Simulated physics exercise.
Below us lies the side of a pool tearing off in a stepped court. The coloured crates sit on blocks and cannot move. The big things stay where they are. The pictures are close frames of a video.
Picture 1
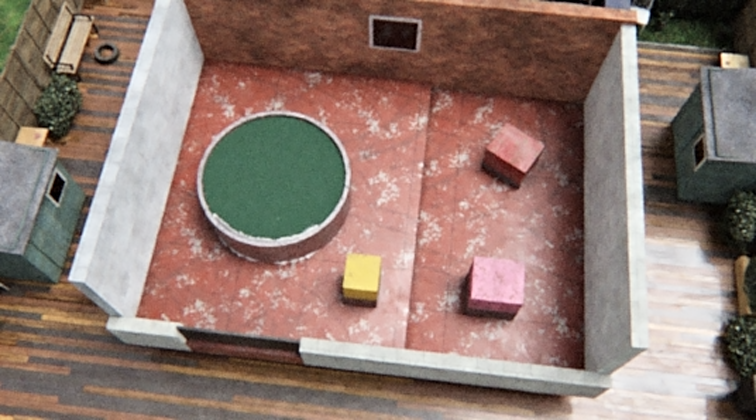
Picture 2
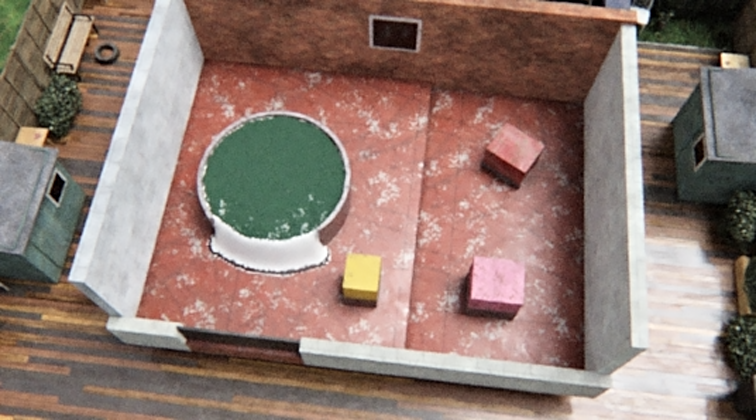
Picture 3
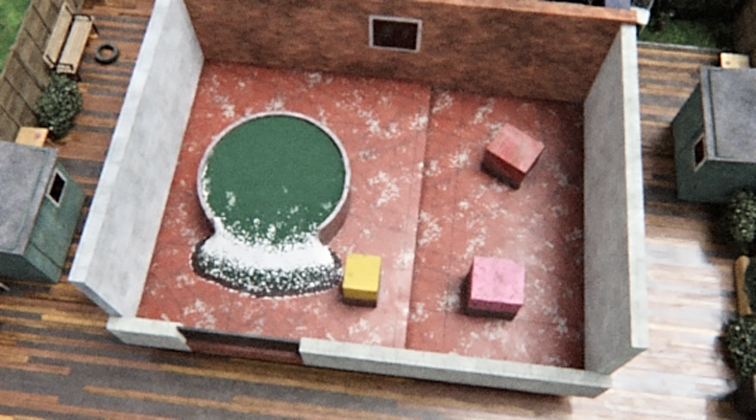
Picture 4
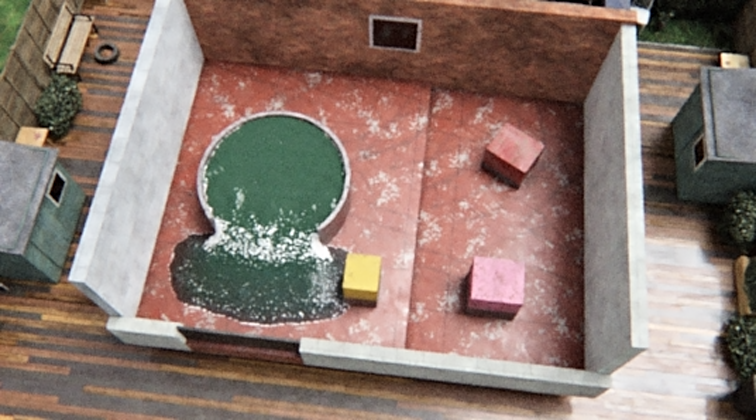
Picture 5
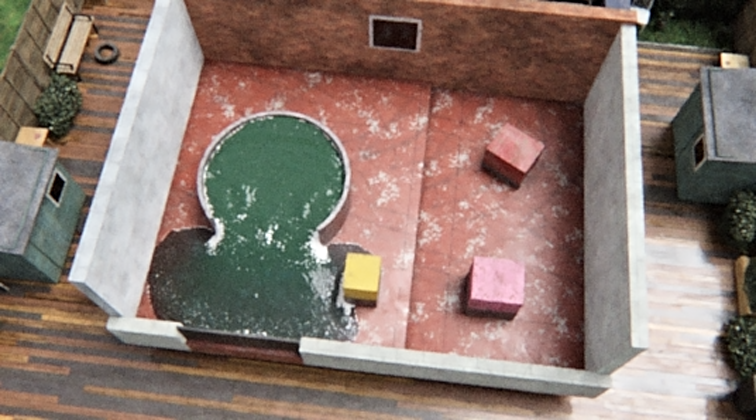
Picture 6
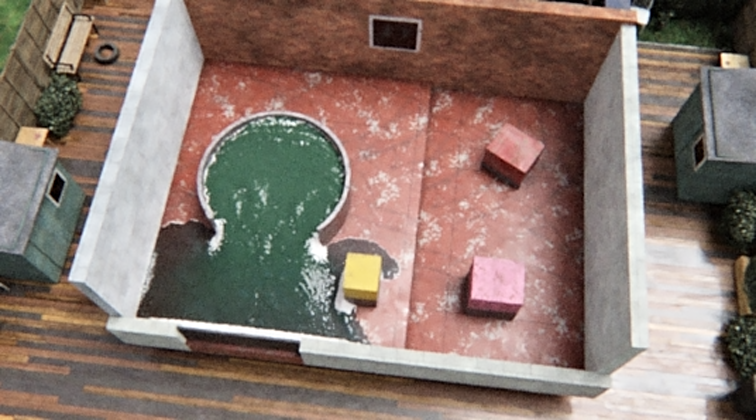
A large round tank of dark green water stands on the left of a walled court with a mottled red floor, seen from a fixed view high above. A yellow block sits near the tank, with a pink and a red block to the right and wooden decking outside. The tank's near side gives way, and foaming water pours out, spreading across the floor to the front wall and around the yellow block.
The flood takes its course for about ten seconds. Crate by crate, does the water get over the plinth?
In the end: The pink crate escapes dry; the red crate is wetted; the yellow crate escapes dry.
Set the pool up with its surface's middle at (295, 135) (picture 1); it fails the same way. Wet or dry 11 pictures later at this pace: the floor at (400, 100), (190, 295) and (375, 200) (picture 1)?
In that order: Not flooded, under water, not flooded.
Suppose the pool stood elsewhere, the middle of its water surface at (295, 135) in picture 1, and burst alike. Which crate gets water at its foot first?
I say the yellow-painted one.
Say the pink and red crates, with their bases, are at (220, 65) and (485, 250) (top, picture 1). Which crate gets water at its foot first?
The yellow crate.
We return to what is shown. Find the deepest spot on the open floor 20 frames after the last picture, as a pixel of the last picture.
Around (576, 339).
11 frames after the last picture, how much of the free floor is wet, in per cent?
About 35 per cent.
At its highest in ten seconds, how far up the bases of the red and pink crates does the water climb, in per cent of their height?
Roughly 170 per cent, then 60 per cent.
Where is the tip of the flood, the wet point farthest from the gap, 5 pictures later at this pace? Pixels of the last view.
Around (484, 368).
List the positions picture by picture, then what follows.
The round tank at (275, 178) is whole and still, in the first picture.
Water pours out at (265, 254) and has run to (215, 238), in the second picture.
Water pours out at (266, 255) and has run to (337, 277), in the third picture.
Water pours out at (266, 255) and has run to (175, 283), in the fourth picture.
Water pours out at (266, 256) and has run to (154, 300), in the fifth picture.
The front is at a hidden place, out from the gap at (266, 256), in the sixth picture.
A moment on, water covers 20 % of the floor; the pink crate not reached, the red crate not reached, the yellow crate water round its plinth.
Next, water covers 35 % of the floor; the pink crate water round its plinth, the red crate not reached, the yellow crate water round its plinth.
Then, water covers 60 % of the floor; the pink crate water round its plinth, the red crate water round its plinth, the yellow crate water round its plinth.
Later, water covers 100 % of the floor; the pink crate water round its plinth, the red crate water round its plinth, the yellow crate water round its plinth.
In the end, water covers 100 % of the floor; the pink crate stayed above the water, the red crate was topped, the yellow crate stayed above the water.
